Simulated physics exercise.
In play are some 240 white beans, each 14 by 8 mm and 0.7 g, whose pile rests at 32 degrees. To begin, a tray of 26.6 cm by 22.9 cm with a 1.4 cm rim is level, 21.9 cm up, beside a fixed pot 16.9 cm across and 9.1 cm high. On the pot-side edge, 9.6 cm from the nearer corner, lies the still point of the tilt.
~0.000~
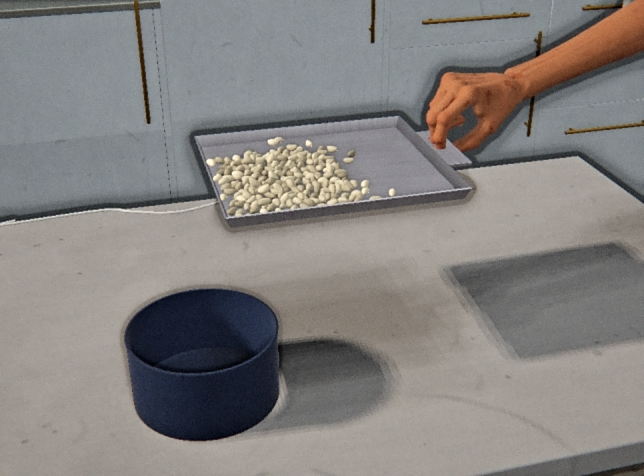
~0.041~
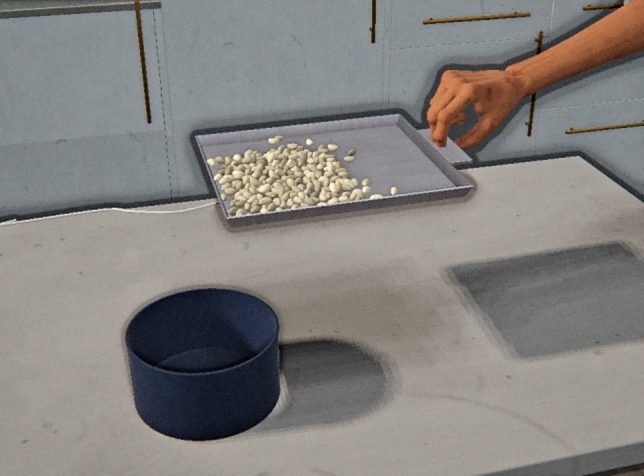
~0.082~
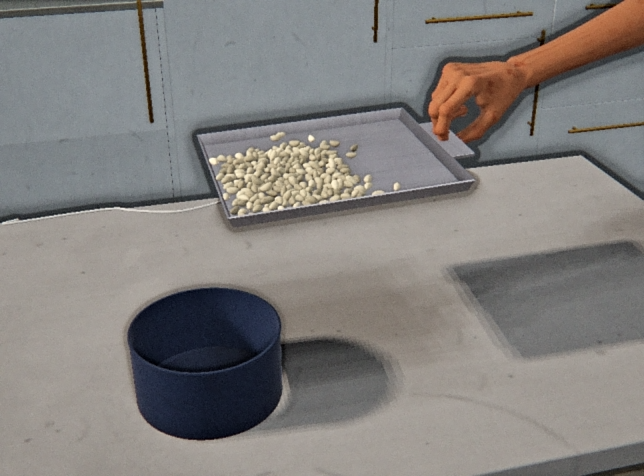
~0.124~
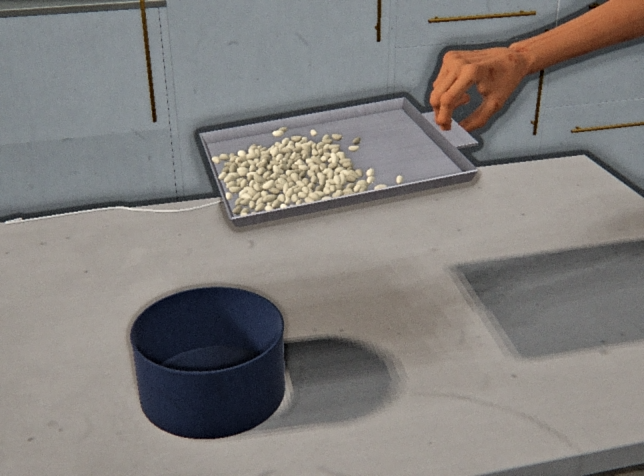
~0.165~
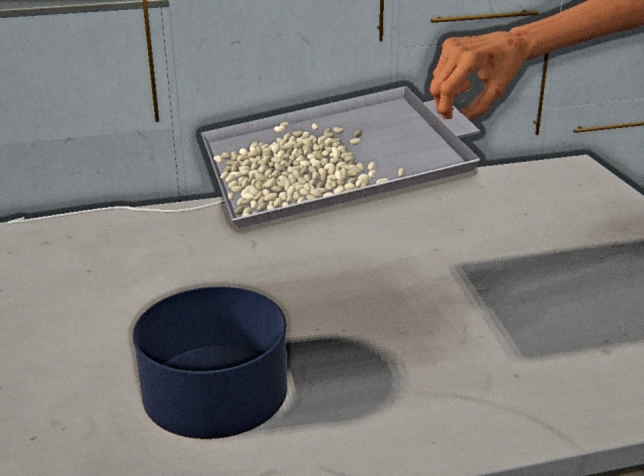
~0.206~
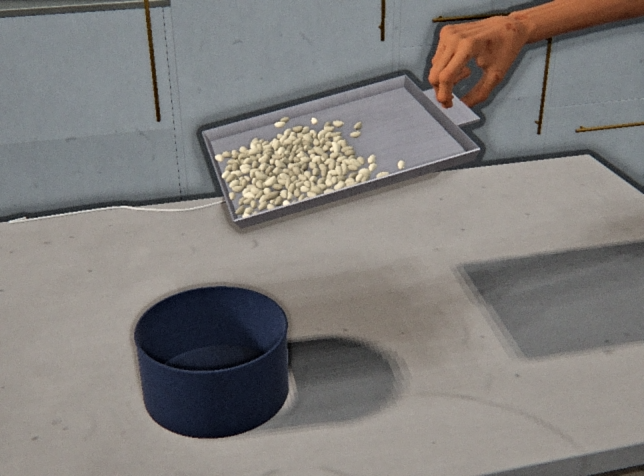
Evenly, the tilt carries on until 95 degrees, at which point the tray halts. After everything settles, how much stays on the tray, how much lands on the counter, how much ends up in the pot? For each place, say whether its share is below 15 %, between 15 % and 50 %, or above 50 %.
Tray: Below 15 %; counter: Between 15 % and 50 %; pot: Above 50 %.
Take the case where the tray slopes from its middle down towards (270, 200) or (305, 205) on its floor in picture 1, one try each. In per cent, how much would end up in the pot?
That would be close to 95 per cent and then close to 65 per cent.
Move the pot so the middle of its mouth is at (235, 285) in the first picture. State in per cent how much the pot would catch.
I'd expect near 40 per cent.
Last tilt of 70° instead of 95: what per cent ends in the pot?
Roughly 65 percent.
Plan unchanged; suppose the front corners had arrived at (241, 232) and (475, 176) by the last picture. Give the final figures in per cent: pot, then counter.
Final per cent - pot 70, counter 30.
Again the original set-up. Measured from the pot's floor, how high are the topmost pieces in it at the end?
Roughly 2.0 cm.
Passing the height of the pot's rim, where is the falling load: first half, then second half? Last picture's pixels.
Around (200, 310), then (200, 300).
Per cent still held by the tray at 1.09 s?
About 40 per cent.
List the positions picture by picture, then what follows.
The first frame shows tray tilt 0 degrees, front corners at (230, 215) and (465, 186); middle of the pieces at (284, 180); pot at (202, 328).
The second frame shows tray tilt 1 degrees, front corners at (231, 215) and (466, 184); middle of the pieces at (285, 179).
The third frame shows tray tilt 2 degrees, front corners at (233, 215) and (468, 179); middle of the pieces at (287, 177).
The fourth frame shows tray tilt 5 degrees, front corners at (235, 215) and (471, 169), lowest corner left front; middle of the pieces at (289, 174).
The fifth frame shows tray tilt 8 degrees, front corners at (237, 216) and (473, 158), lowest corner left front; middle of the pieces at (291, 170).
The sixth frame shows tray tilt 11 degrees, front corners at (238, 217) and (473, 148), lowest corner left front; middle of the pieces at (292, 167); pot at (212, 326). Its pace works out near 75 degrees a second.
Then, at 0.74 s, tilt 51 degrees; the tray holds 100 %, the pot 0 %.
Then, at 1.09 s, tilt 77 degrees; the tray holds 40 %, the pot 25 %.
Then, at 1.54 s, tilt 95 degrees; the tray holds 0 %, the pot 70 %.
By 2.8 s all is still; tray 0 %, counter 30 %, pot 70 %.
